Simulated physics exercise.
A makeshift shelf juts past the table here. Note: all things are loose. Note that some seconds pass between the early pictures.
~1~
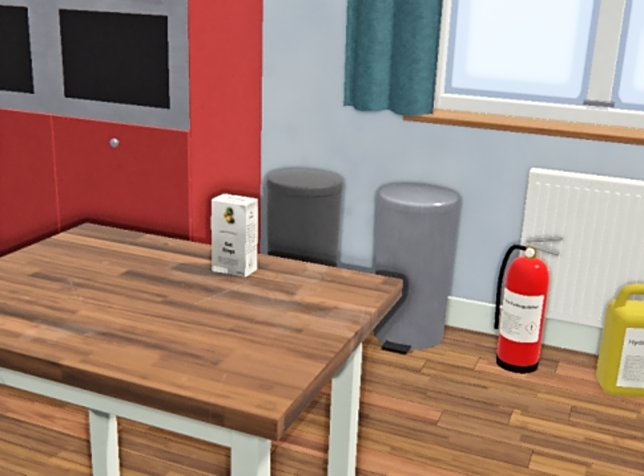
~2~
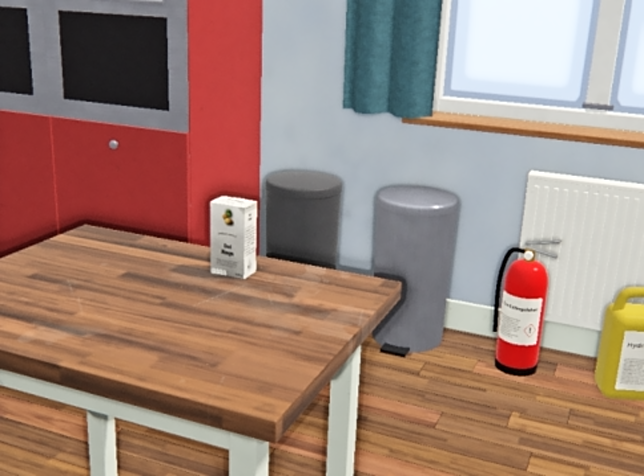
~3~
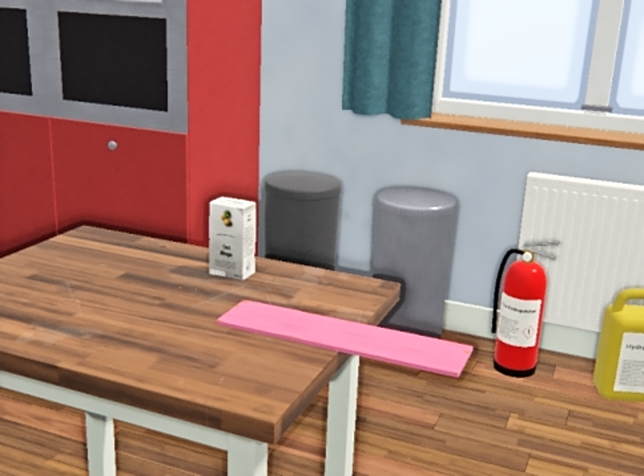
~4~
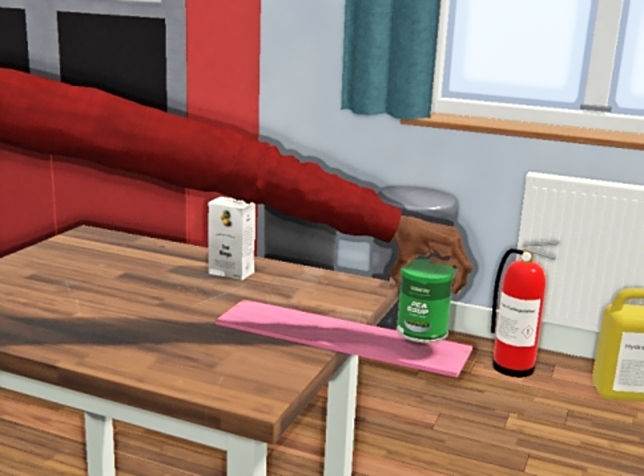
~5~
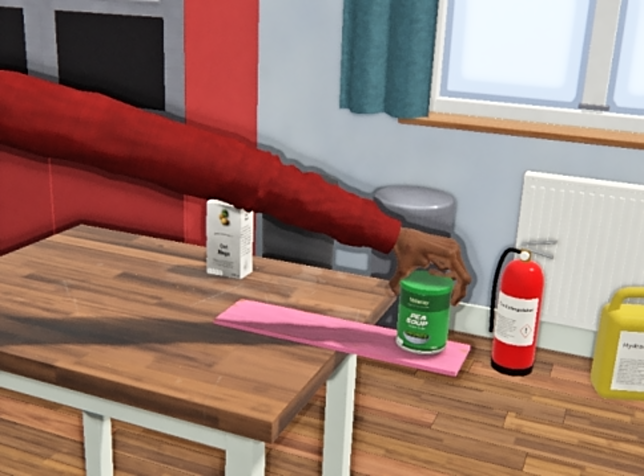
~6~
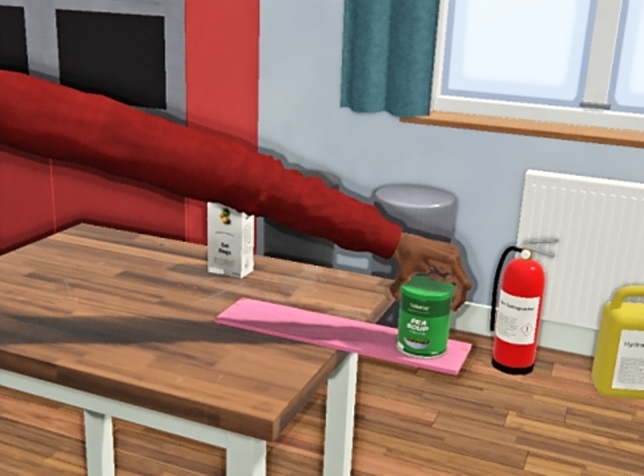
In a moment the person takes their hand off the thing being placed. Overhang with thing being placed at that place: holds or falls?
I expect a fall.
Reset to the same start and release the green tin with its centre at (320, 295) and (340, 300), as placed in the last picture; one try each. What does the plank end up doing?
So, first go it stays in place, second go it stays in place.
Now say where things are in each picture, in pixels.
The last thing is not in view yet; white carton (235, 236), in the first frame.
The last thing is not in view yet; white carton (233, 238), in the second frame.
The last thing is not in view yet; white carton (232, 239), in the third frame.
On its way; green tin (425, 301); white carton (232, 239), in the fourth frame.
On its way; green tin (424, 312); white carton (230, 238), in the fifth frame.
Set down, still held; green tin (425, 317); white carton (231, 237), in the sixth frame.
Then, 0.40 s after the last picture, green tin now down on the floor or falling; pink plank tipped 72° from how it was.
Then, 0.50 s after the last picture, pink plank now down on the floor or falling.
Then, 0.60 s after the last picture, things are still on the move.
Then, 0.80 s after the last picture, as before.
By the end, down on the floor or falling, green tin and pink plank; white carton in place. The plank goes over.
